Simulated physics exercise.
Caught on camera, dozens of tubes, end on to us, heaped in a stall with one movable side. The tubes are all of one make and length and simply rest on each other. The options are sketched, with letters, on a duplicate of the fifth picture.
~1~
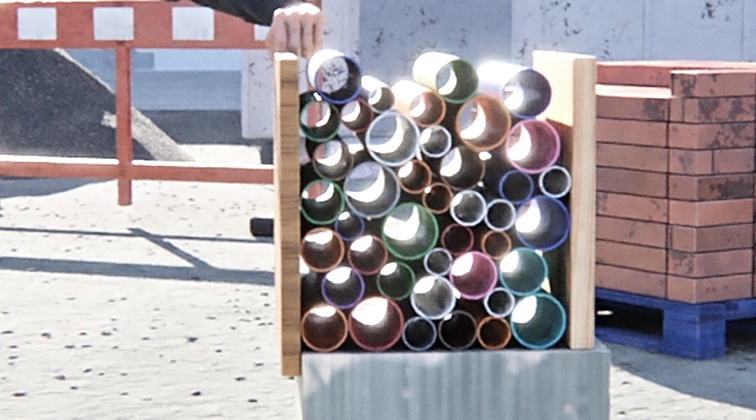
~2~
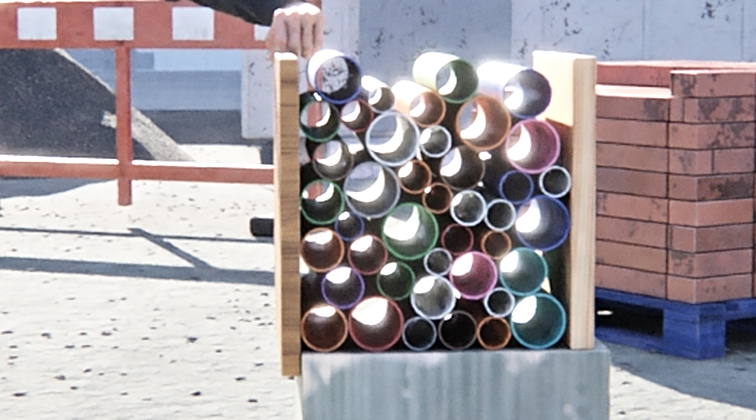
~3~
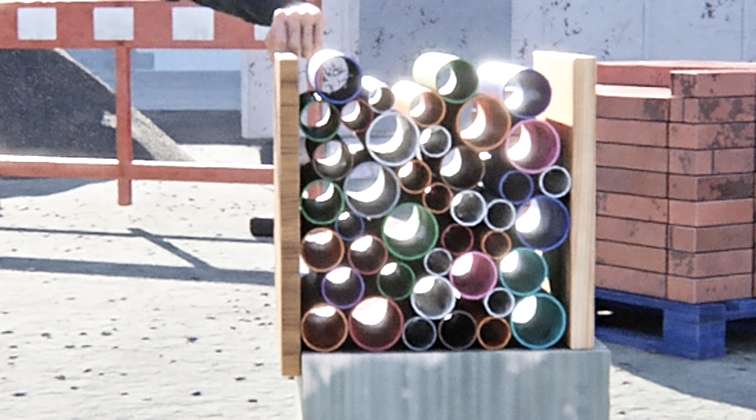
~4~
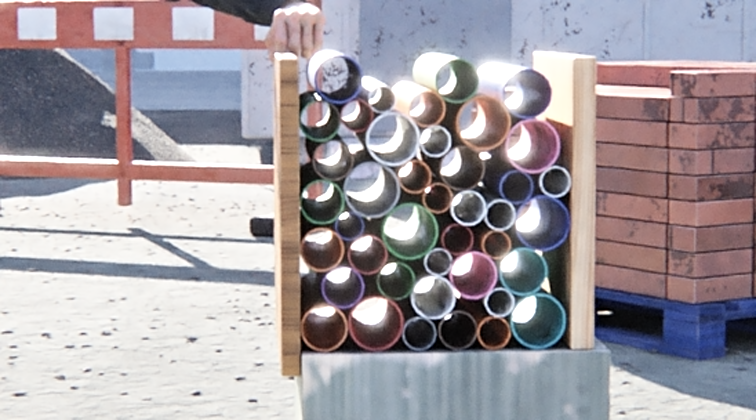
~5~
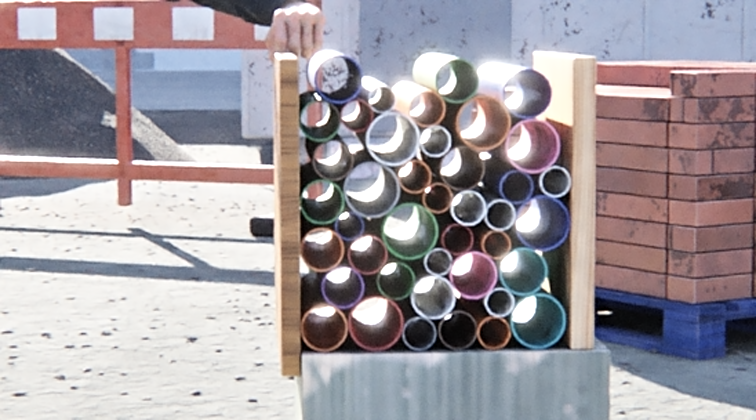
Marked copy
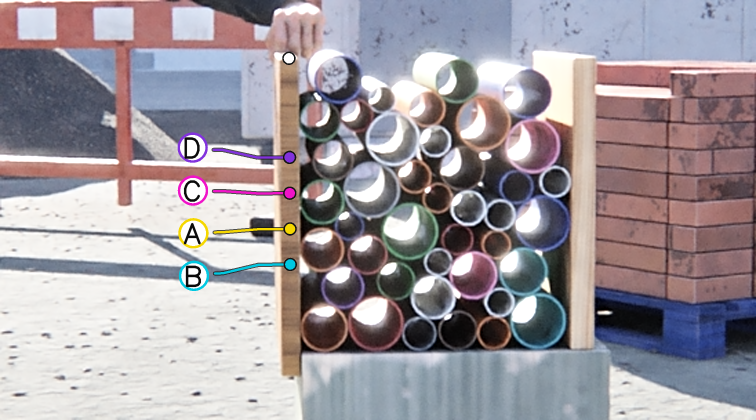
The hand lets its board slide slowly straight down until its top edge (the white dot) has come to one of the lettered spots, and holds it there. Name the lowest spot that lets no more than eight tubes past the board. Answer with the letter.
At most to B.
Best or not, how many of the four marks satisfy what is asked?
Four of them.
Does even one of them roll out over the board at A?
Yes, at A.
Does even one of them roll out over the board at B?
Yes, at B.
On the copy, A at (290, 229); B at (291, 264); C at (290, 193); D at (290, 158); the white dot at (289, 59).
On B. First, top of the board (299, 146).
Then, top of the board (300, 244).
Finally, top of the board (300, 263), six out over the board.
By contrast, A about four out over the board; C two out over the board; D none out over the board.
